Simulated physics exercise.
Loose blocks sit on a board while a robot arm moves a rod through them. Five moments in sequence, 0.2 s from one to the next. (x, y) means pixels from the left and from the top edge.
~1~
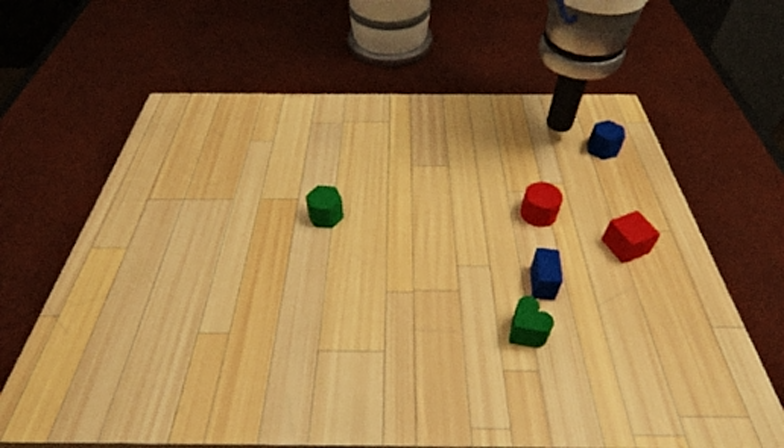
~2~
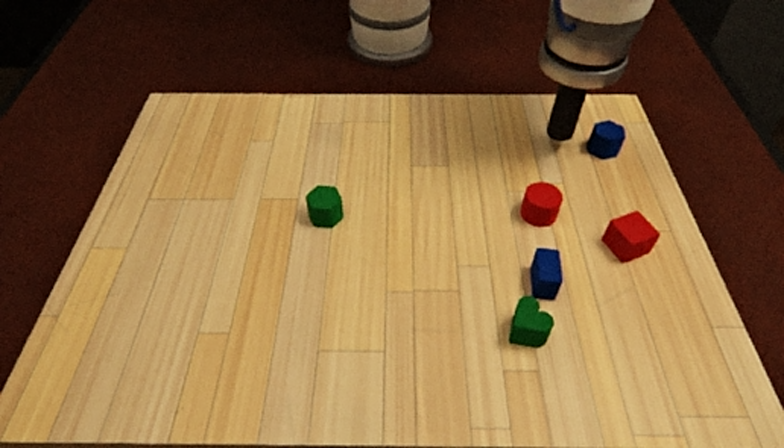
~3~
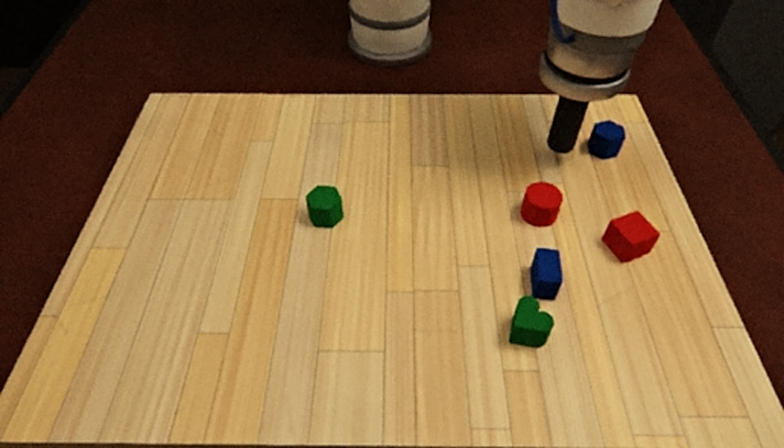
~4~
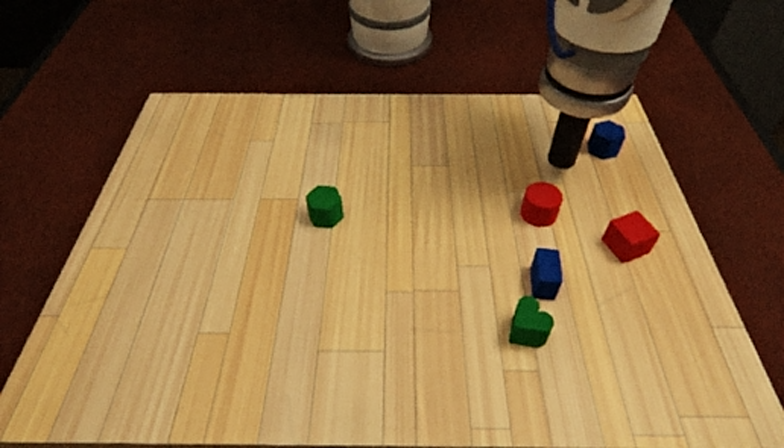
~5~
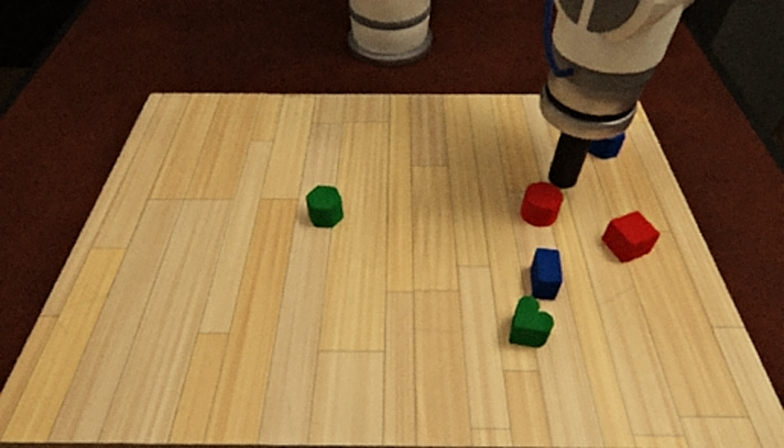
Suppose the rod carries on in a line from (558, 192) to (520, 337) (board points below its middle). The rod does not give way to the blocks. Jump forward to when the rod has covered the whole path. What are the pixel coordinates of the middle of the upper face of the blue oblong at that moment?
I'd expect the centre of its top face to be at (566, 340).
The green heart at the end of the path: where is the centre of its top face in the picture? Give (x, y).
In the picture, that point is around (527, 357).
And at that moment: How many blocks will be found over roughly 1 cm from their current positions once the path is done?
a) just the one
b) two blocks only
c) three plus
c: Three plus.
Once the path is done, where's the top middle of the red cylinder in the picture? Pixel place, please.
Its top centre lands on (510, 231).
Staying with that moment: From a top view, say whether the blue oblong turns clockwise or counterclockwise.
Looking from above, the answer is counterclockwise.
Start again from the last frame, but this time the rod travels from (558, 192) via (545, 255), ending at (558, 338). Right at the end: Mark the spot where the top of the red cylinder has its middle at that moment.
I'd guess (515, 228).
On the path given first. One third of the way, rod at (550, 222); red cylinder at (520, 221).
Two thirds of the way, rod at (538, 271); red cylinder at (510, 231); blue oblong at (549, 296), turned 15° anticlockwise.
At the end, rod at (524, 327); green heart at (527, 357); red cylinder at (510, 231); blue oblong at (566, 340), turned 75° anticlockwise; red square piece in place.
